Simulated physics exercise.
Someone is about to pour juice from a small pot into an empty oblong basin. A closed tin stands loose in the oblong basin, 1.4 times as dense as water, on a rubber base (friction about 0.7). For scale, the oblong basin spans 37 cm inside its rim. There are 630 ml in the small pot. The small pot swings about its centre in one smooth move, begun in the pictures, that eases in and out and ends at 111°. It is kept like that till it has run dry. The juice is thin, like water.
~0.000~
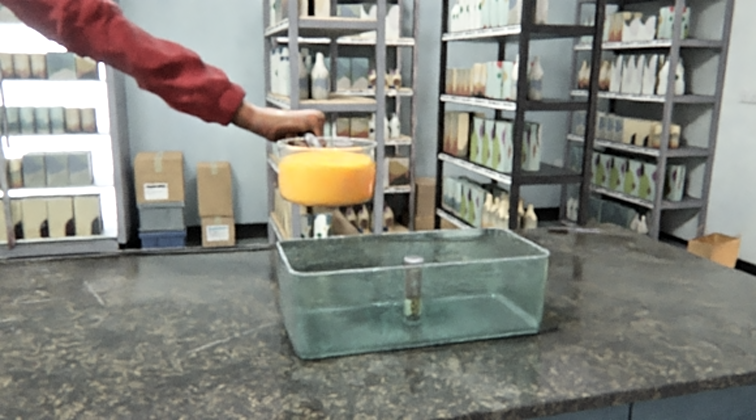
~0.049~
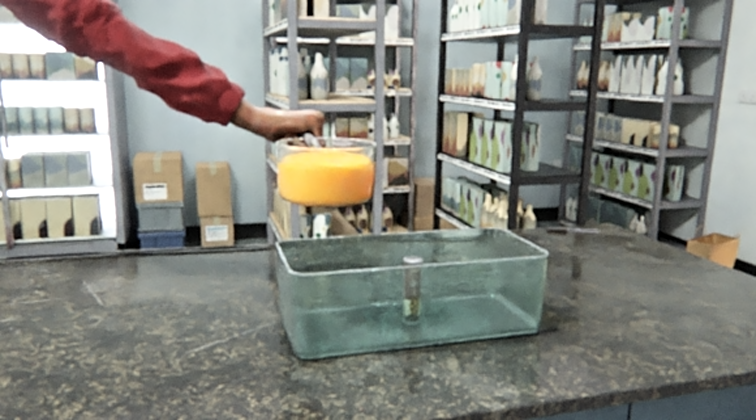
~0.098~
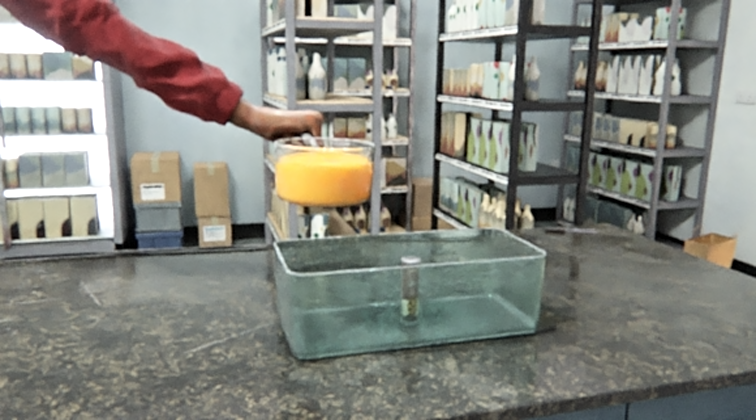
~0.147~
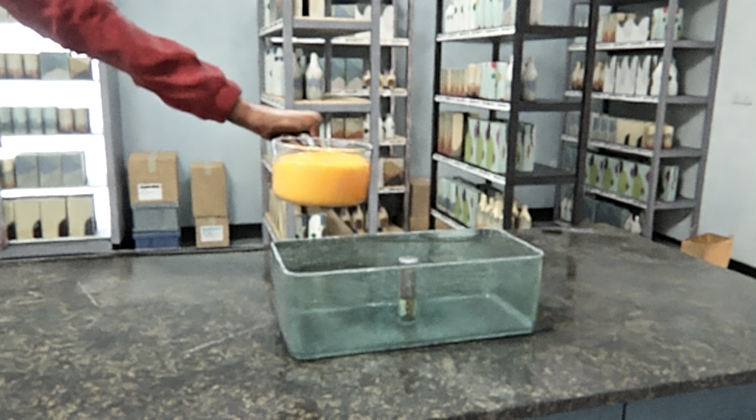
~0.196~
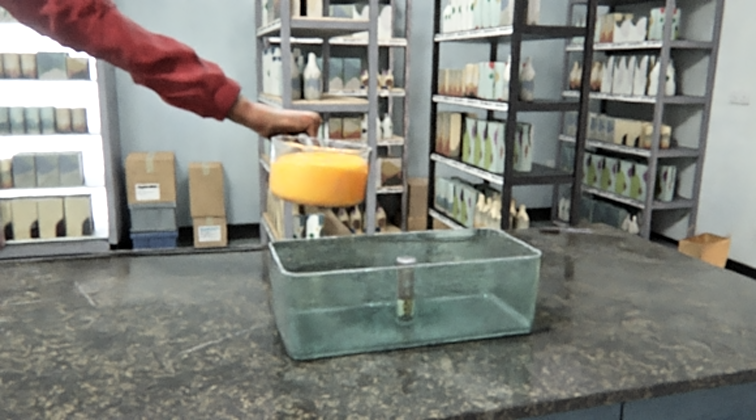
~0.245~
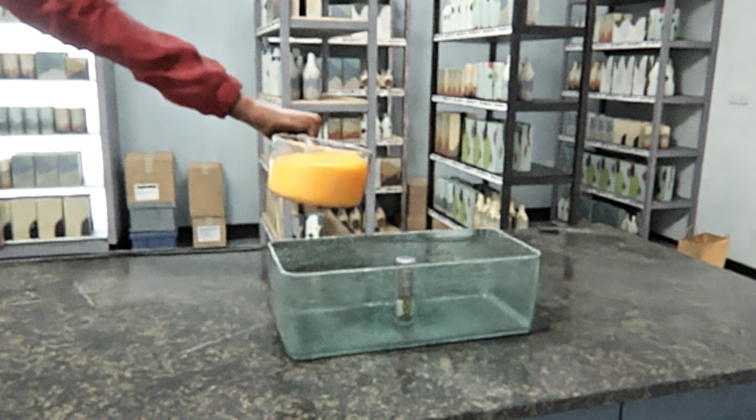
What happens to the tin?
It remains upright.
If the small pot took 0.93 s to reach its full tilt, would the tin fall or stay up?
The tin stays up.
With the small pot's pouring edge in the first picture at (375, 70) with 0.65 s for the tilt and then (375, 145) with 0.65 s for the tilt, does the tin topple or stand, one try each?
First it goes over; then it topples.
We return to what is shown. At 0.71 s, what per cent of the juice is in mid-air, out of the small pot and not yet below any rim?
Some 26 per cent.
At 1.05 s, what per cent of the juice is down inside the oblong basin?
About 80 per cent.
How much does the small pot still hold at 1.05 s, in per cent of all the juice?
About 10 per cent.
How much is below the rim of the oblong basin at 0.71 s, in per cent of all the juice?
Some 9 per cent.
By 0.71 s the tilt is 64° and 66 per cent is still to pour; the tin stands where it began.
By 1.05 s the tilt is 102° and 11 per cent is still to pour; the tin stands where it began.
By 1.40 s the tilt is 111° and 0 per cent is still to pour; the tin stands where it began.
By 1.79 s the tilt is 111° and 0 per cent is still to pour; the tin stands where it began.
At rest the tin stands where it began.
